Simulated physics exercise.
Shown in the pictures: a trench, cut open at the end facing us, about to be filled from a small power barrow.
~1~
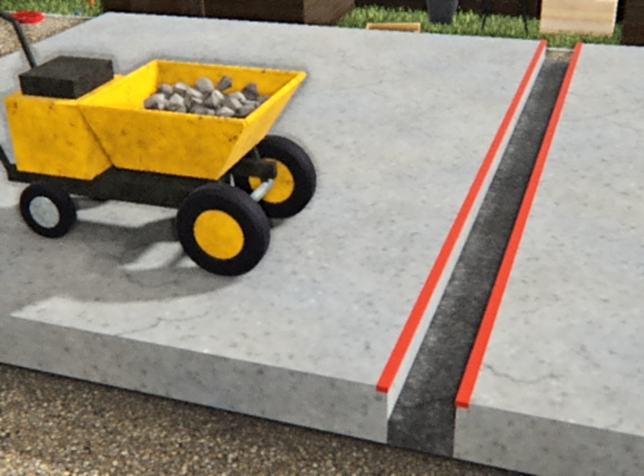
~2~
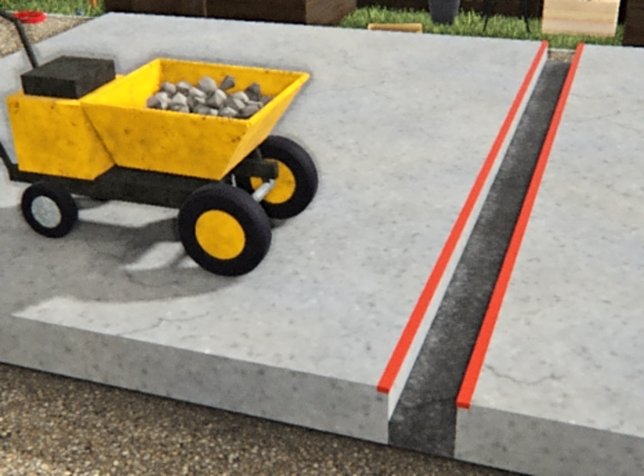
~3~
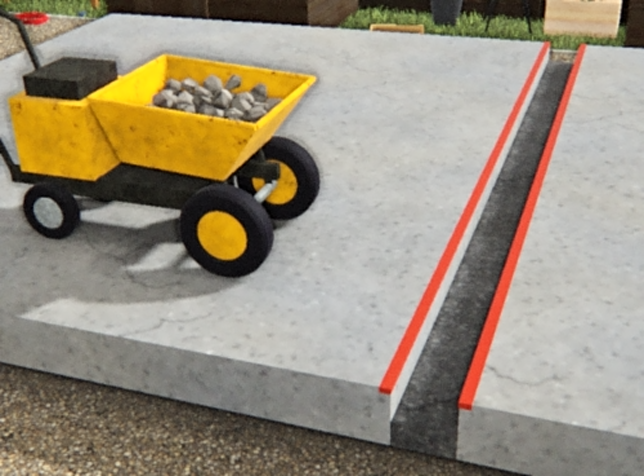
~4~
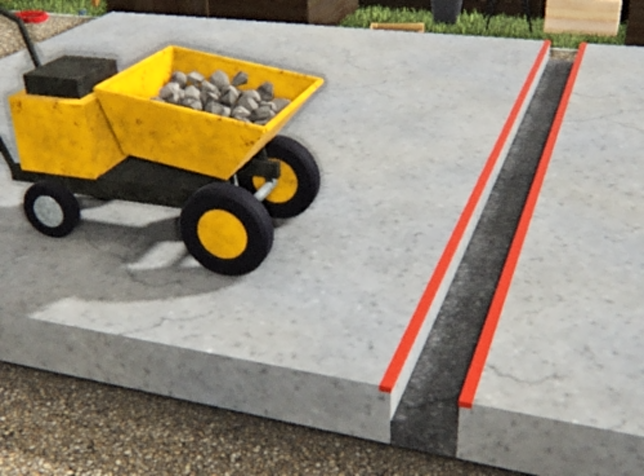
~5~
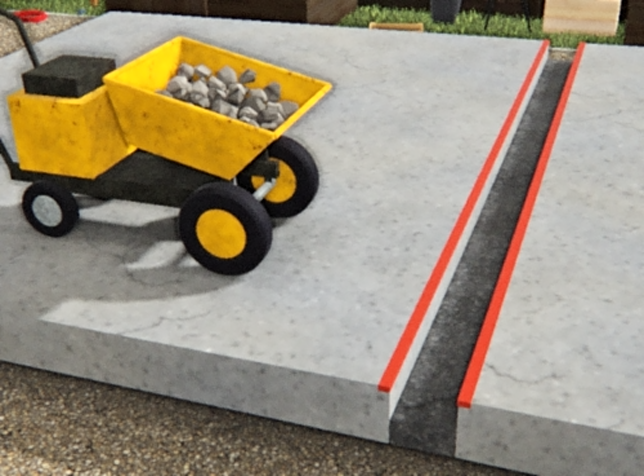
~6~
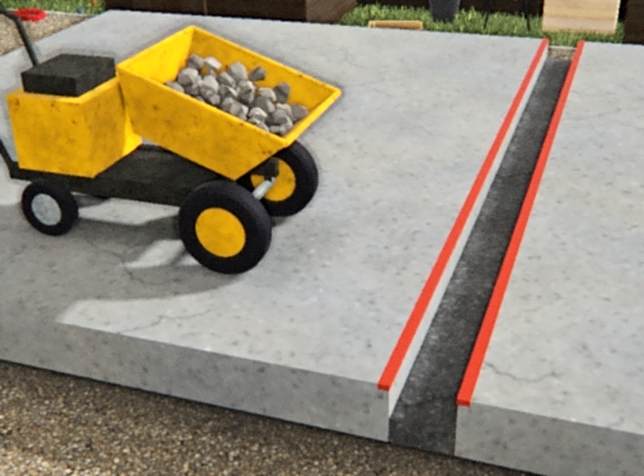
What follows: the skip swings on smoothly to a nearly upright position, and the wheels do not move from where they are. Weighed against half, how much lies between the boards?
Short of half.
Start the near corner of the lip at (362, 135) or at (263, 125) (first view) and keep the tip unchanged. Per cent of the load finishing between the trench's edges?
The first stop gives 50 per cent; the second gives 40 per cent.
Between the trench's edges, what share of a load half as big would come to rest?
Share: Approx. 10 %.
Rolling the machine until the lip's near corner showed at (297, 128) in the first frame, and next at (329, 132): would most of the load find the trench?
With the lip at the first place the share is beyond one half; at the second place it is beyond one half.
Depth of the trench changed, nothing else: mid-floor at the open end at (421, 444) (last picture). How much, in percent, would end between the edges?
30 %.
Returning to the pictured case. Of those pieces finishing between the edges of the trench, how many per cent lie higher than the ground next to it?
0 in a hundred.
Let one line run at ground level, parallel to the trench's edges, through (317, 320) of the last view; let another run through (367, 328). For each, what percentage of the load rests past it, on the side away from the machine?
80 % and 50 %, in that order.
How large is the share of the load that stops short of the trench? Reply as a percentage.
Some 50 per cent.
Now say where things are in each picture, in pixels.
The first frame shows lip of the skip (245, 123), level; top of the load (193, 103), broken stones; first edge of the trench (405, 336); far edge (480, 349), the trench under half as wide as the skip, and about half as deep as wide.
The second frame shows lip of the skip (249, 124), level; top of the load (196, 103).
The third frame shows lip of the skip (256, 127), tipped barely; top of the load (202, 102).
The fourth frame shows lip of the skip (265, 130), tipped a little; top of the load (192, 98).
The fifth frame shows lip of the skip (274, 136), tipped a little; top of the load (192, 93).
The sixth frame shows lip of the skip (285, 144), tipped clearly; top of the load (195, 96); first edge of the trench (407, 334); far edge (481, 347).
Just after the last frame, skip tipped steeply; every one in the skip.
A moment on, skip tipped right over; the larger part in the skip; roughly a quarter short of the trench.
Further on, skip tipped right over; roughly a quarter in the skip; roughly half short of the trench; roughly a quarter in or heaped over the trench; just a few beyond it.
When it is over, skip tipped right over; roughly a quarter in the skip; roughly half short of the trench; roughly a quarter in or heaped over the trench; just a few beyond it.
